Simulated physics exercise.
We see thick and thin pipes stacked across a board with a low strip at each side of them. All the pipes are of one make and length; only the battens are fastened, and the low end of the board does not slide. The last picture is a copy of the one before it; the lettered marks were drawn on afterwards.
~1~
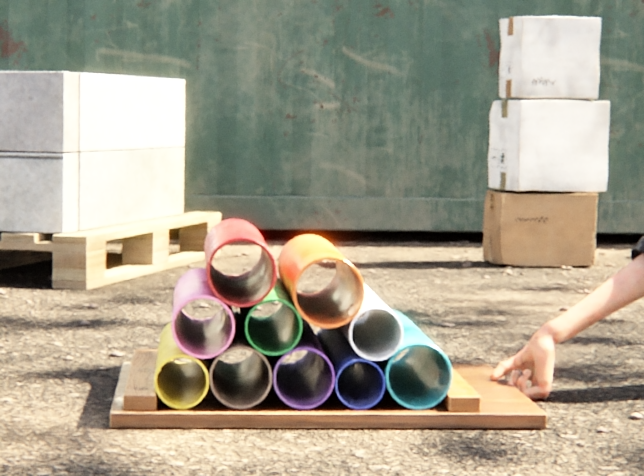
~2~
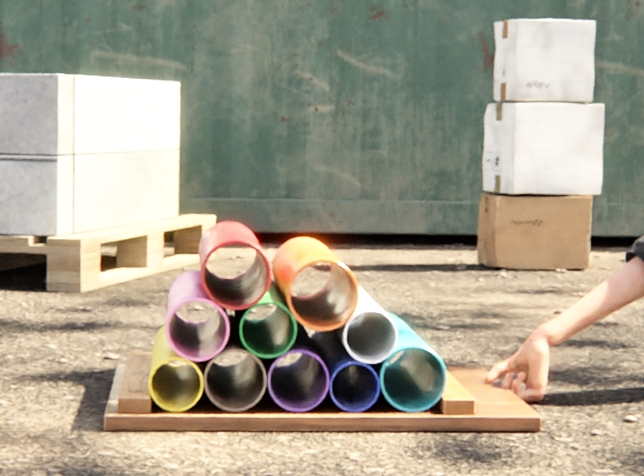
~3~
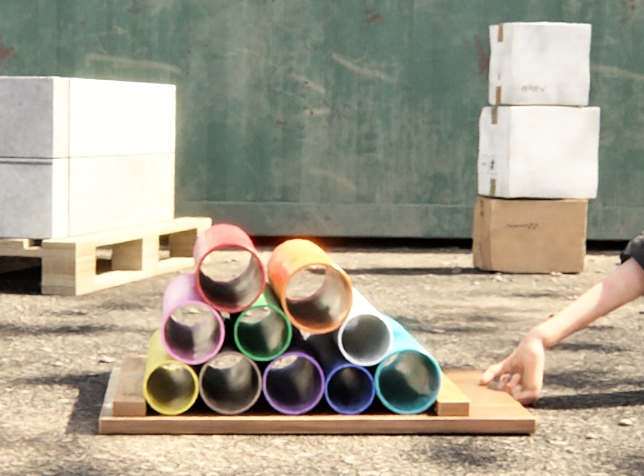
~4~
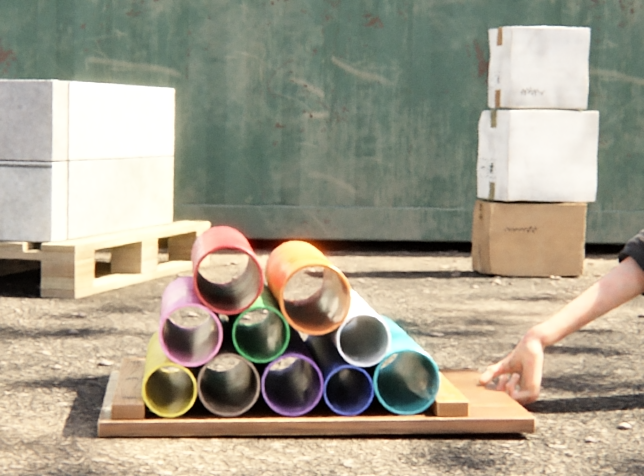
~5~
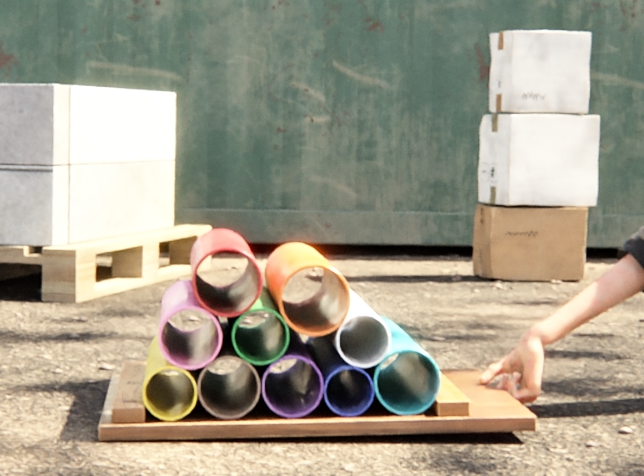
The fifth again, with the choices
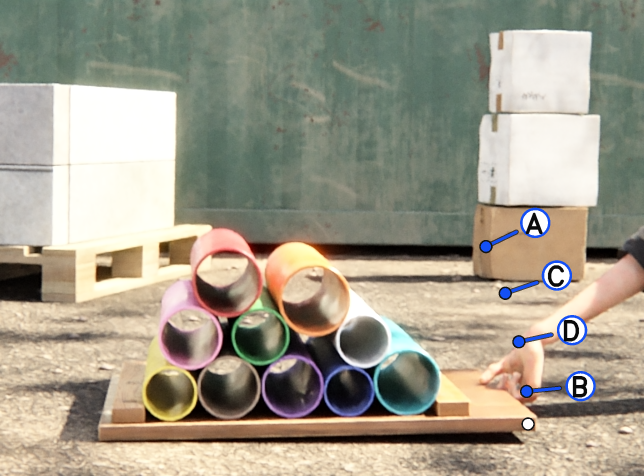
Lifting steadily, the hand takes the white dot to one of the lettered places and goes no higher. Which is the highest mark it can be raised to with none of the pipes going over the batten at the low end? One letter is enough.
The highest mark that will do is D.
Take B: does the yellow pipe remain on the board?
Yes.
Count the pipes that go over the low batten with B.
The count is none.
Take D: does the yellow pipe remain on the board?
Yes.
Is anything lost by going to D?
At D: No.
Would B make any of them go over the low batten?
No, at B.
On the marked copy, A at (486, 247); B at (527, 391); C at (505, 293); D at (519, 342); the white dot at (528, 424).
Taking D. A third of the way, board at 11°.
Two thirds of the way, board at 13°.
When it is over, board at 13°, none over the low batten.
As for the rest, A five over the low batten; B none over the low batten; C two over the low batten (pink, red).
